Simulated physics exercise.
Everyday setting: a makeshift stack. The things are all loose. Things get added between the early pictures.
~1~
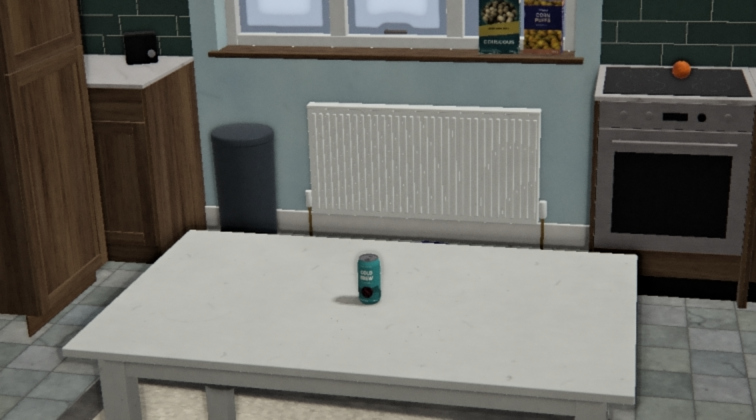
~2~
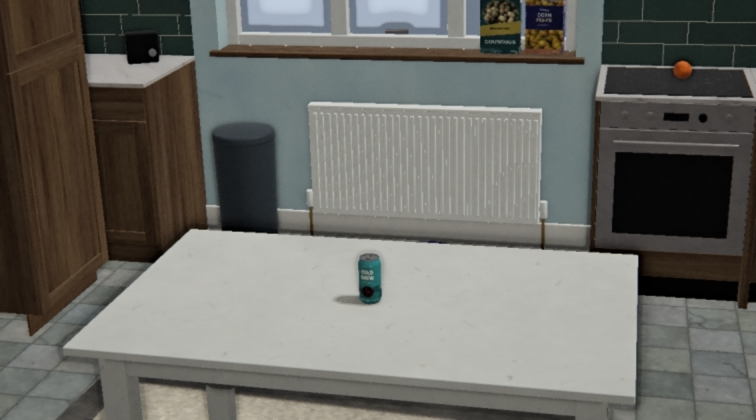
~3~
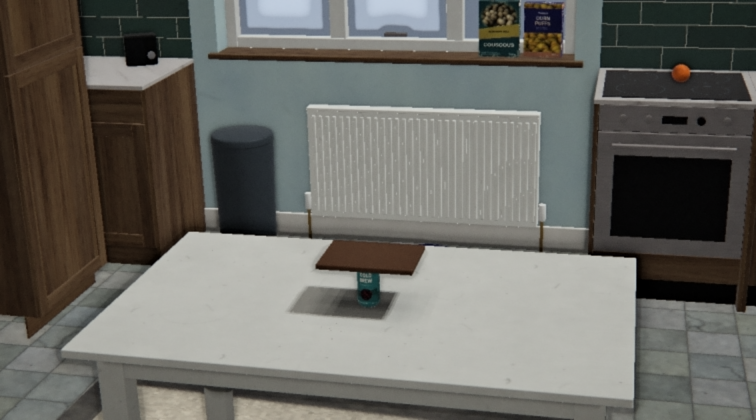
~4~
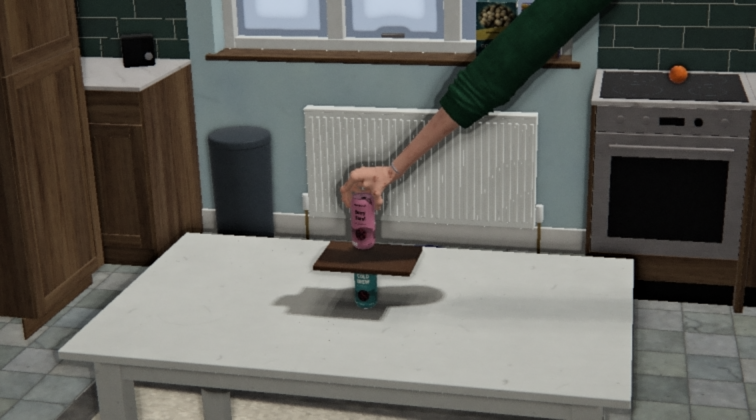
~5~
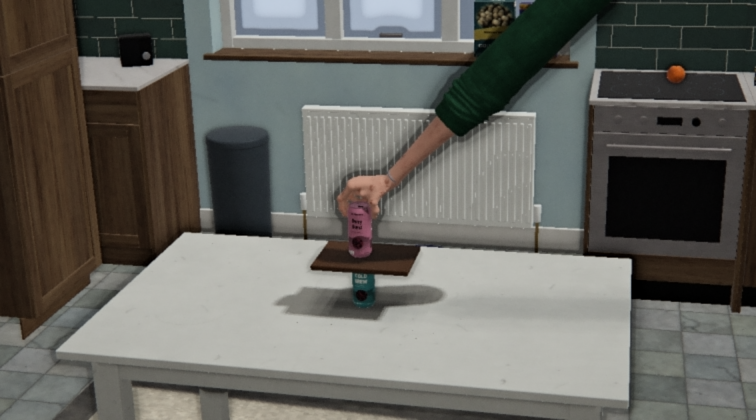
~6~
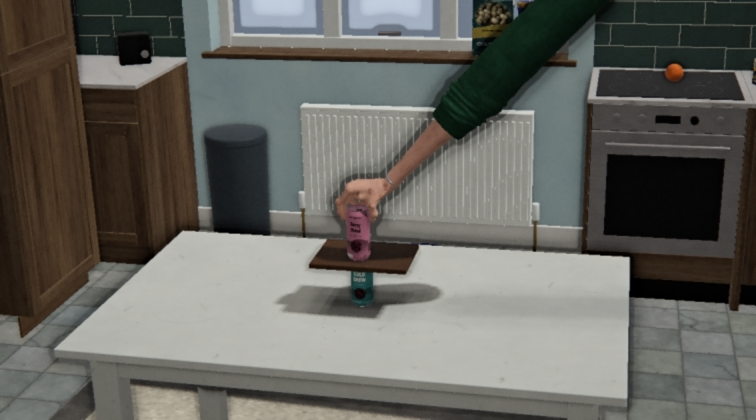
Turquoise can on a white kitchen table, a brown board appearing on top, then a green-sleeved arm lowering a pink can onto it.
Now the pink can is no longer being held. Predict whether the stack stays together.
I expect it to stay steady.
Then, 0.80 s on from there, no change.
Then, 1.70 s on from there, pink can resting near (358, 234).
In the end, all 3 unmoved. At the end, from the last picture's camera, pink can near (358, 234). The stack keeps its balance.
